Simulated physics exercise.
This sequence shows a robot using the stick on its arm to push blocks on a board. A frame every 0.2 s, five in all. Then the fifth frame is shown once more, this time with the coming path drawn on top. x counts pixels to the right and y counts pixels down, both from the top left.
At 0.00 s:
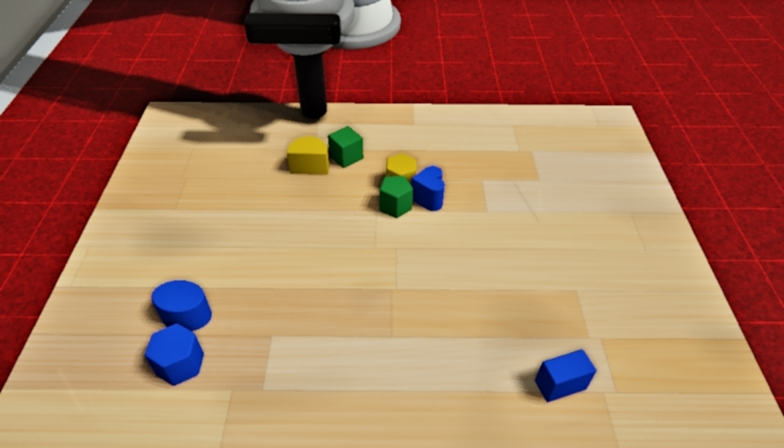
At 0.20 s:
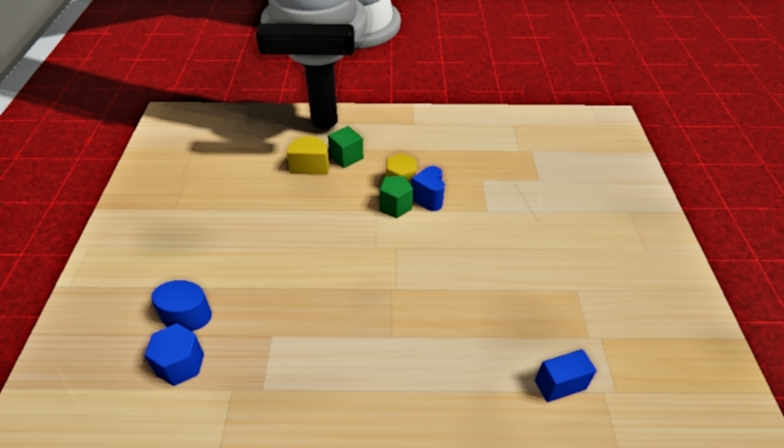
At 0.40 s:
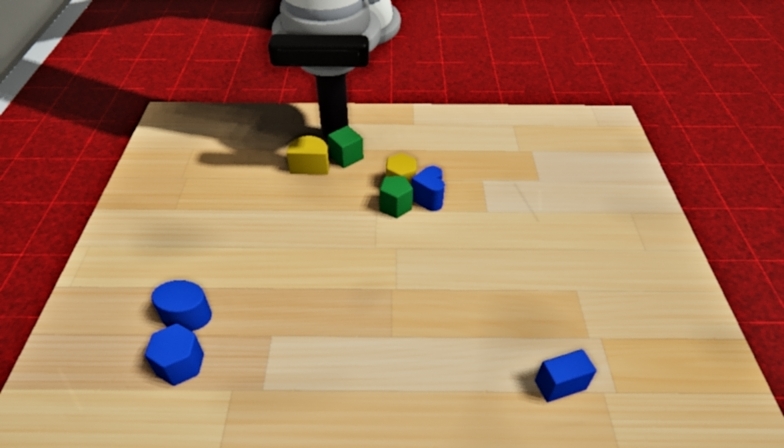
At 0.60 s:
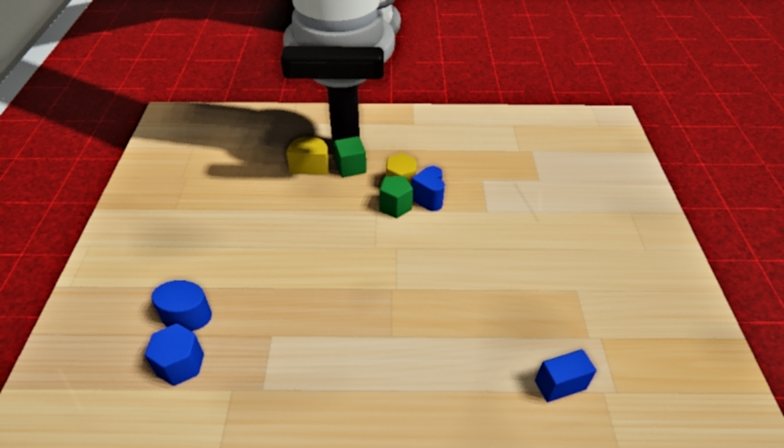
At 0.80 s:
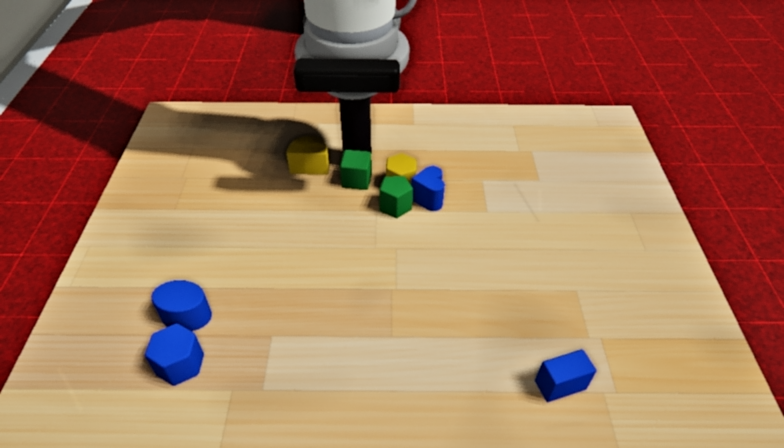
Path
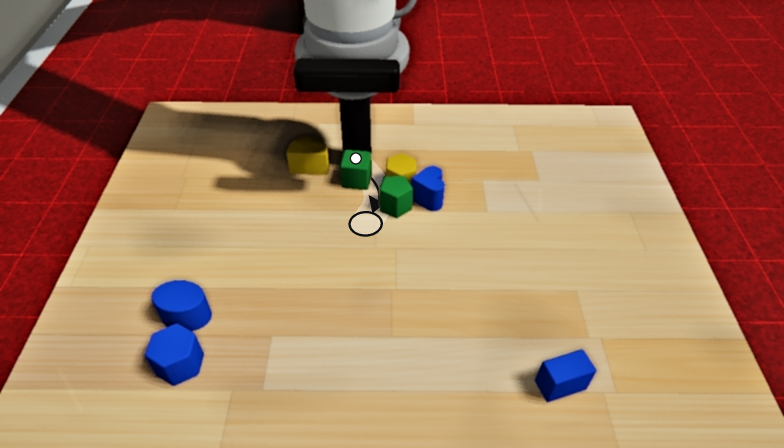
In the video, a robot arm moves its black stick toward the viewer and slightly right over a wooden board, then pushes a green block a short way from beside a yellow block, while the other scattered blocks stay still.
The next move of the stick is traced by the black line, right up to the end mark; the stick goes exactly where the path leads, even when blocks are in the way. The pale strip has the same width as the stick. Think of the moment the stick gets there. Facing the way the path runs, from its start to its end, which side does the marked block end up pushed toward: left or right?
Shifted right.
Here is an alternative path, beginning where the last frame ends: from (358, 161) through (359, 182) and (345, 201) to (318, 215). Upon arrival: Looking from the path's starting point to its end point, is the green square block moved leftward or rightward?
Taking start-to-end as forward, the block's sideways shift goes to the left.
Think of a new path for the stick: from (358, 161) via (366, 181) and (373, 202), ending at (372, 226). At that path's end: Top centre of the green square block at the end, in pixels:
It should be at (358, 226) by then.
The drawn path runs from (358, 161) over (372, 180) and (379, 201) to (366, 224); the dot is on the green square block.
What follows on the original path. One third of the way, stick at (373, 173); green square block at (362, 178), turned 25° clockwise.
Two thirds of the way, stick at (378, 194); green square block at (357, 197), turned 50° clockwise; green pentagon at (404, 194), turned 25° anticlockwise; yellow hexagonal block at (409, 165), turned 15° anticlockwise; blue heart block at (434, 178).
At the end, stick at (365, 217); green square block at (340, 218), turned 55° clockwise; green pentagon at (404, 198), turned 55° anticlockwise; yellow hexagonal block at (409, 165), turned 15° anticlockwise; blue heart block at (434, 178).
